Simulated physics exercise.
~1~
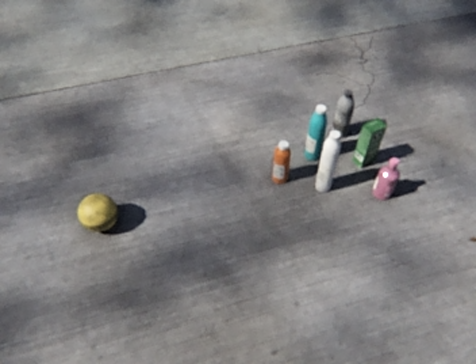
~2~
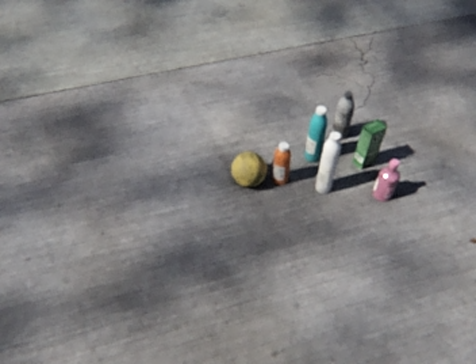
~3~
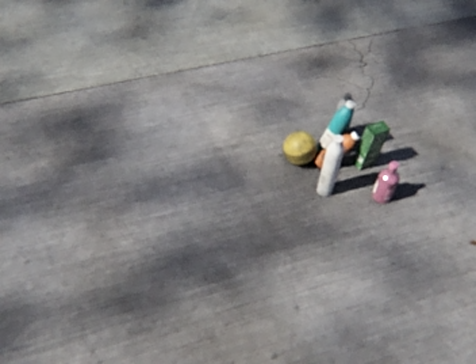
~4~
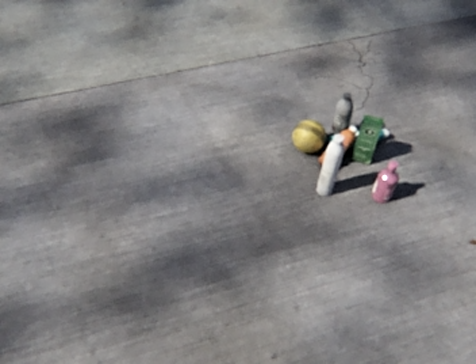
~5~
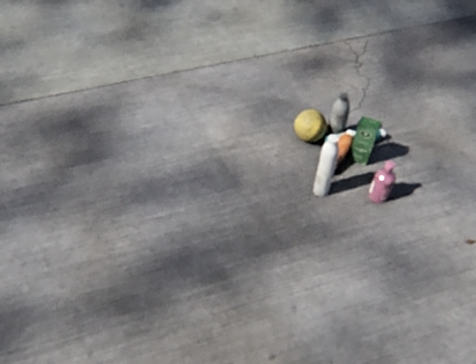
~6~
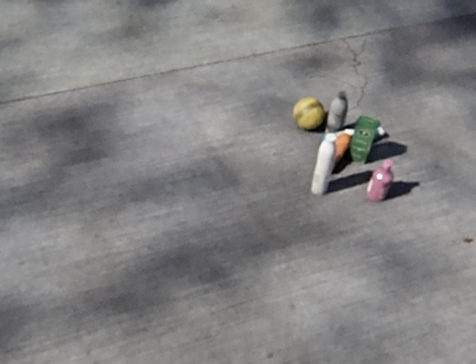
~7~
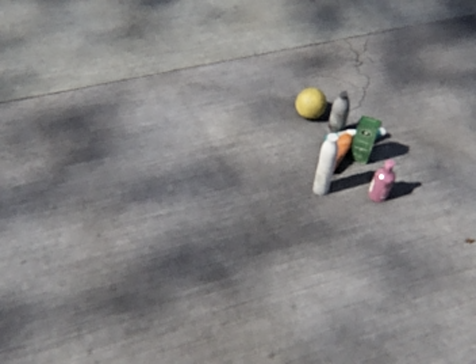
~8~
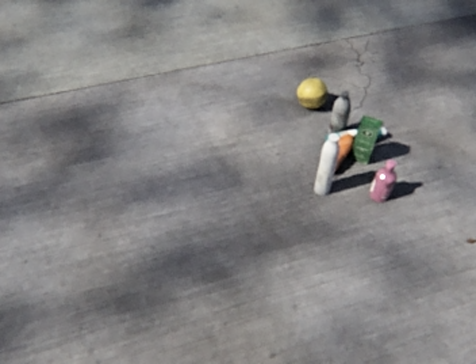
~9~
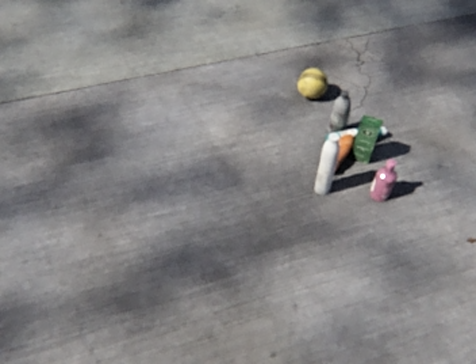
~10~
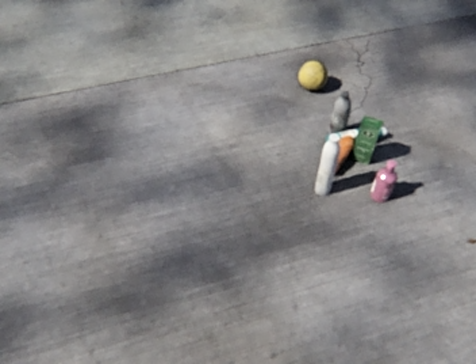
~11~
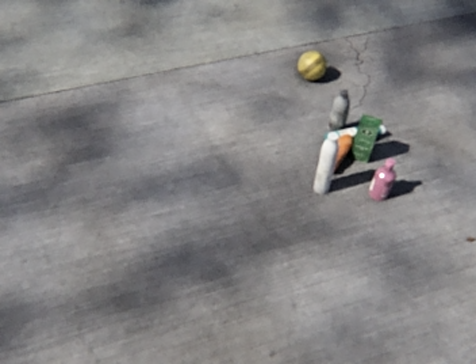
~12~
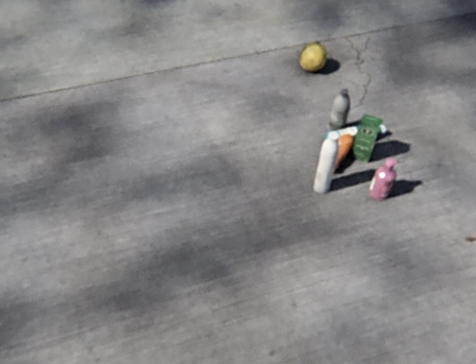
A yellow ball rolled right across sunlit concrete into a cluster of bottles and a green carton, knocking over the orange and turquoise bottles, then rolled slowly away toward the top while the white, pink and grey bottles stayed standing.
